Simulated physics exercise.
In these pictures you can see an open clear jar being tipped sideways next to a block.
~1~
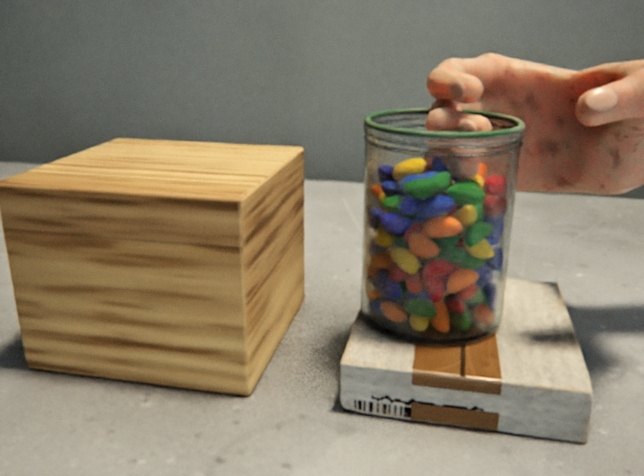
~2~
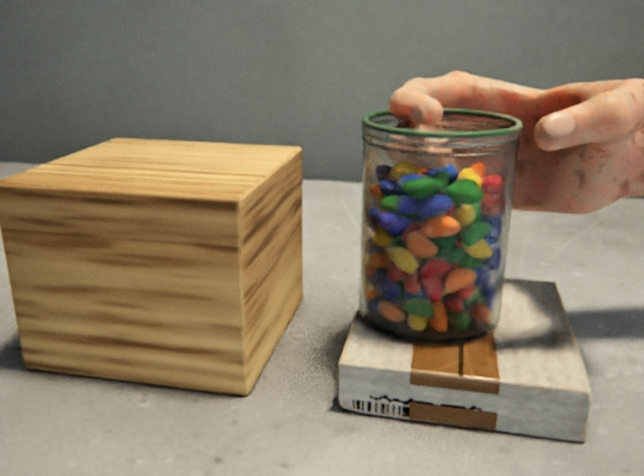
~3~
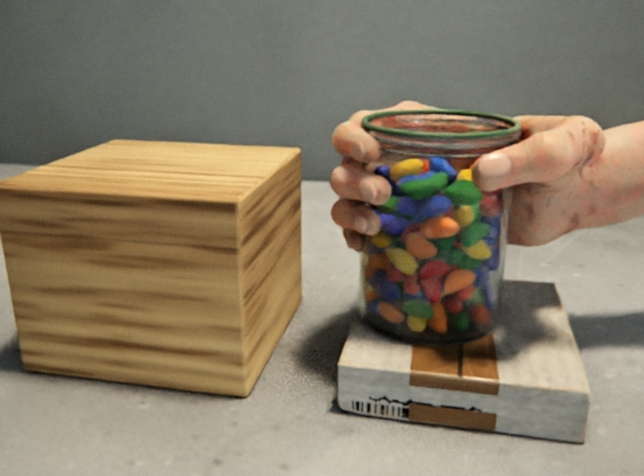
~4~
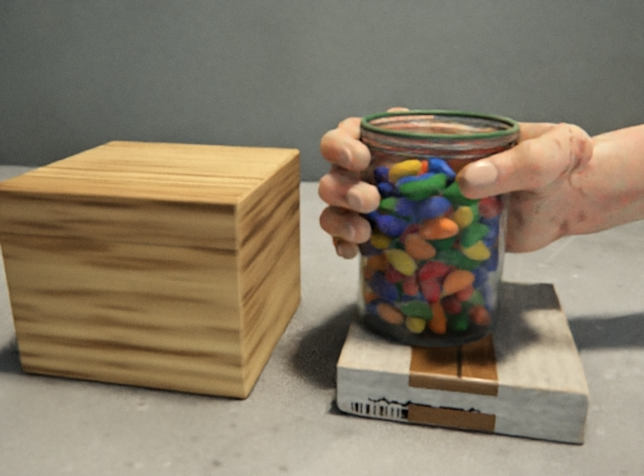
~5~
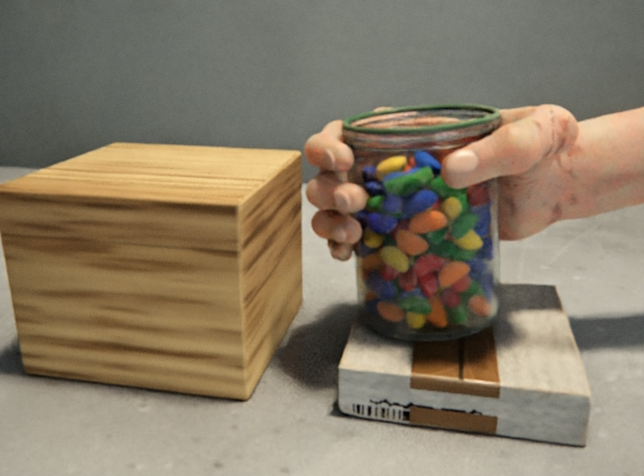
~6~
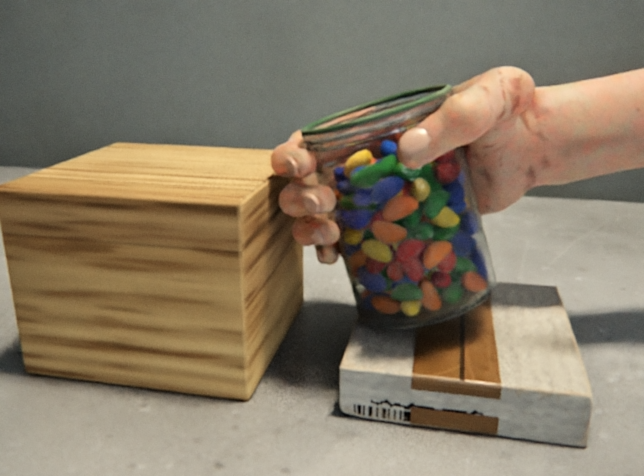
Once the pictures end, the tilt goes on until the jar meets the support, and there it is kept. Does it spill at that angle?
I bet the contents are contained at that angle.
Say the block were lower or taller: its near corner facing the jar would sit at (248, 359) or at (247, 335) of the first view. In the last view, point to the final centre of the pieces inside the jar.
(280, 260) and (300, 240), approximately.
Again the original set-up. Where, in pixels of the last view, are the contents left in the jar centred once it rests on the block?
Approximately (382, 217).
Then, 0.15 s after the last picture, the jar leans 27°; everything is still inside.
Then, 0.31 s after the last picture, the jar rests on the block at 31°; everything is still inside.
At rest, the jar rests on the block at 31°; everything is still inside.
